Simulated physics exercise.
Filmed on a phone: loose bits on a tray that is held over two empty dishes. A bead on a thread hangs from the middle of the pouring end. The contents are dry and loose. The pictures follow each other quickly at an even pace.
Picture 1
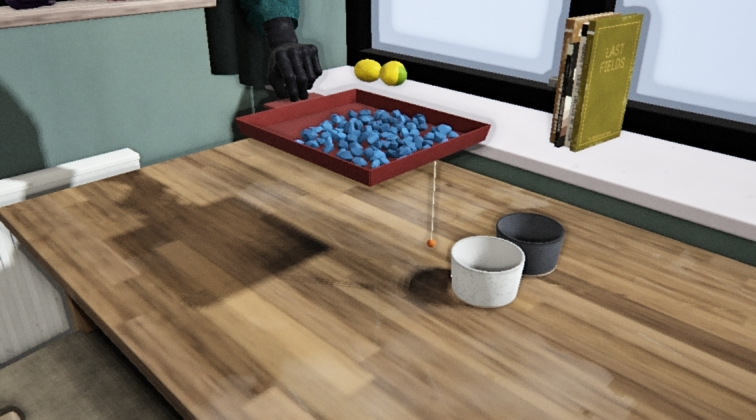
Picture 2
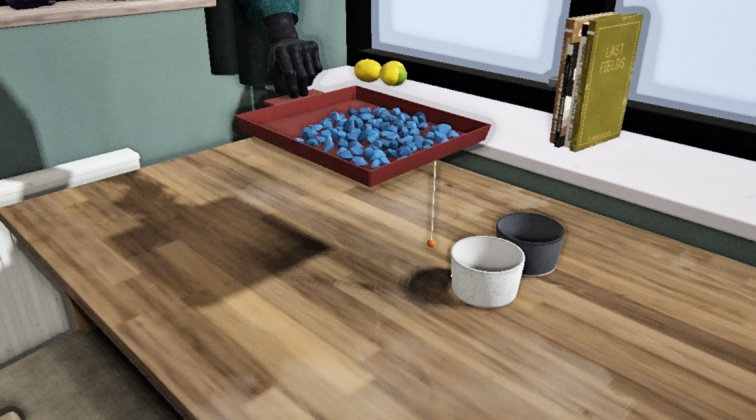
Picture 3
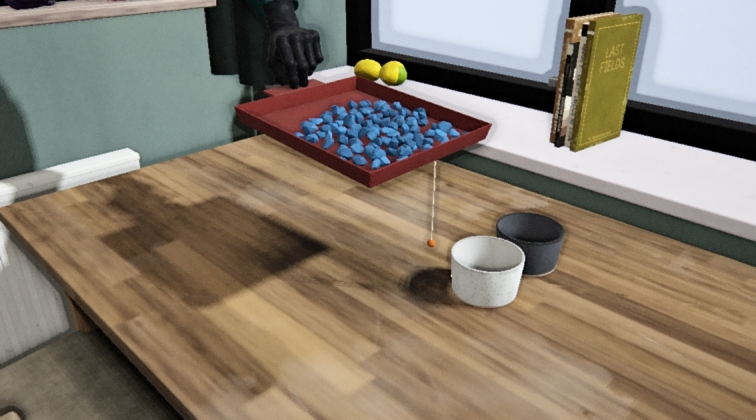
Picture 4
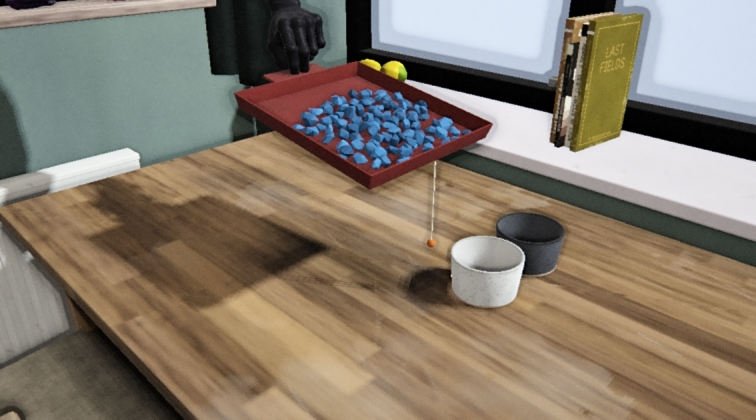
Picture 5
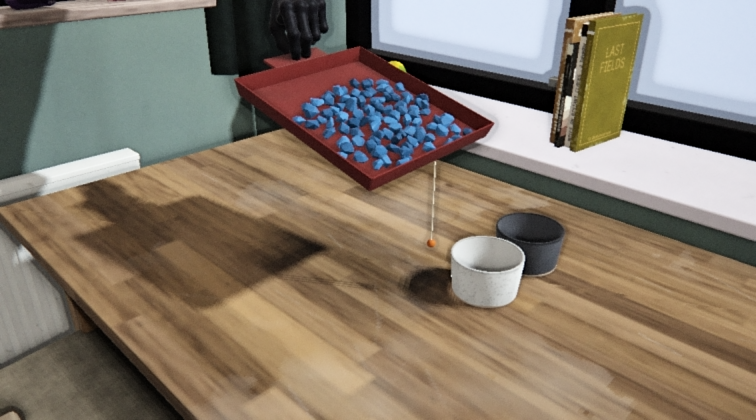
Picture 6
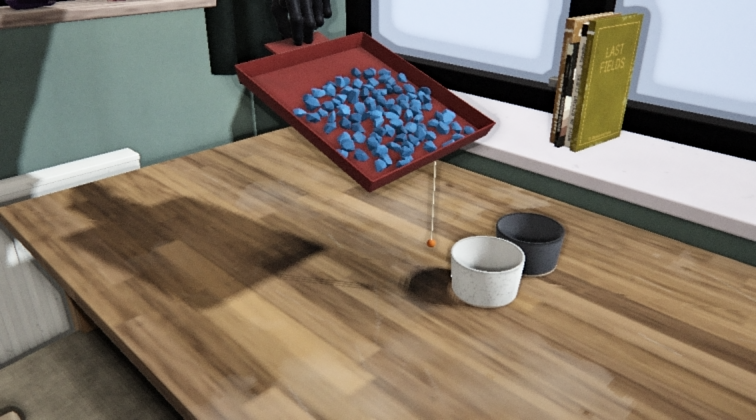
In the video, a dark gloved hand raises the far end of a red tray of blue stones above a wooden table with a white dish and a dark dish, tilting it gradually while a few stones shift slightly.
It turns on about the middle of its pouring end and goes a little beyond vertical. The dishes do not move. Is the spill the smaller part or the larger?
The two hold only the smaller part of the load.
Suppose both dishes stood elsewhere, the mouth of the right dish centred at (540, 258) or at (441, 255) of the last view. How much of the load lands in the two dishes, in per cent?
The first gives 20 %, the second 40 %.
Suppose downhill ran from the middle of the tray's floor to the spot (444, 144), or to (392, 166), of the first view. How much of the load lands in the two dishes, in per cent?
First some 40, then 0 per cent.
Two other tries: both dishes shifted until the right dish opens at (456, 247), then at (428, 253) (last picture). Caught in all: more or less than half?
The first try: Not half. The second: The smaller part.
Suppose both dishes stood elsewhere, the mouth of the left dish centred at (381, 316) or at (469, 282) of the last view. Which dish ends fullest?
The first try: Right. The second: The dish on the left.
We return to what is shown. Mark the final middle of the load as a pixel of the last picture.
Around (434, 331).
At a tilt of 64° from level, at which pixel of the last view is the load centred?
Around (418, 135).
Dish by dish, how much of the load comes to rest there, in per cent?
For the left dish some 20 %, for the right dish some 0 %.
Just after the last frame, tray tipped steeply; almost all on the tray; just a few in the air.
A moment on, tray tipped past a quarter turn; roughly a third on the tray; about a tenth in the left dish; roughly a third outside both; roughly a quarter in the air.
Further on, tray tipped past a quarter turn; roughly a quarter in the left dish; the larger part outside both.
When it is over, tray tipped past a quarter turn; roughly a quarter in the left dish; not one in the right dish; the larger part outside both.
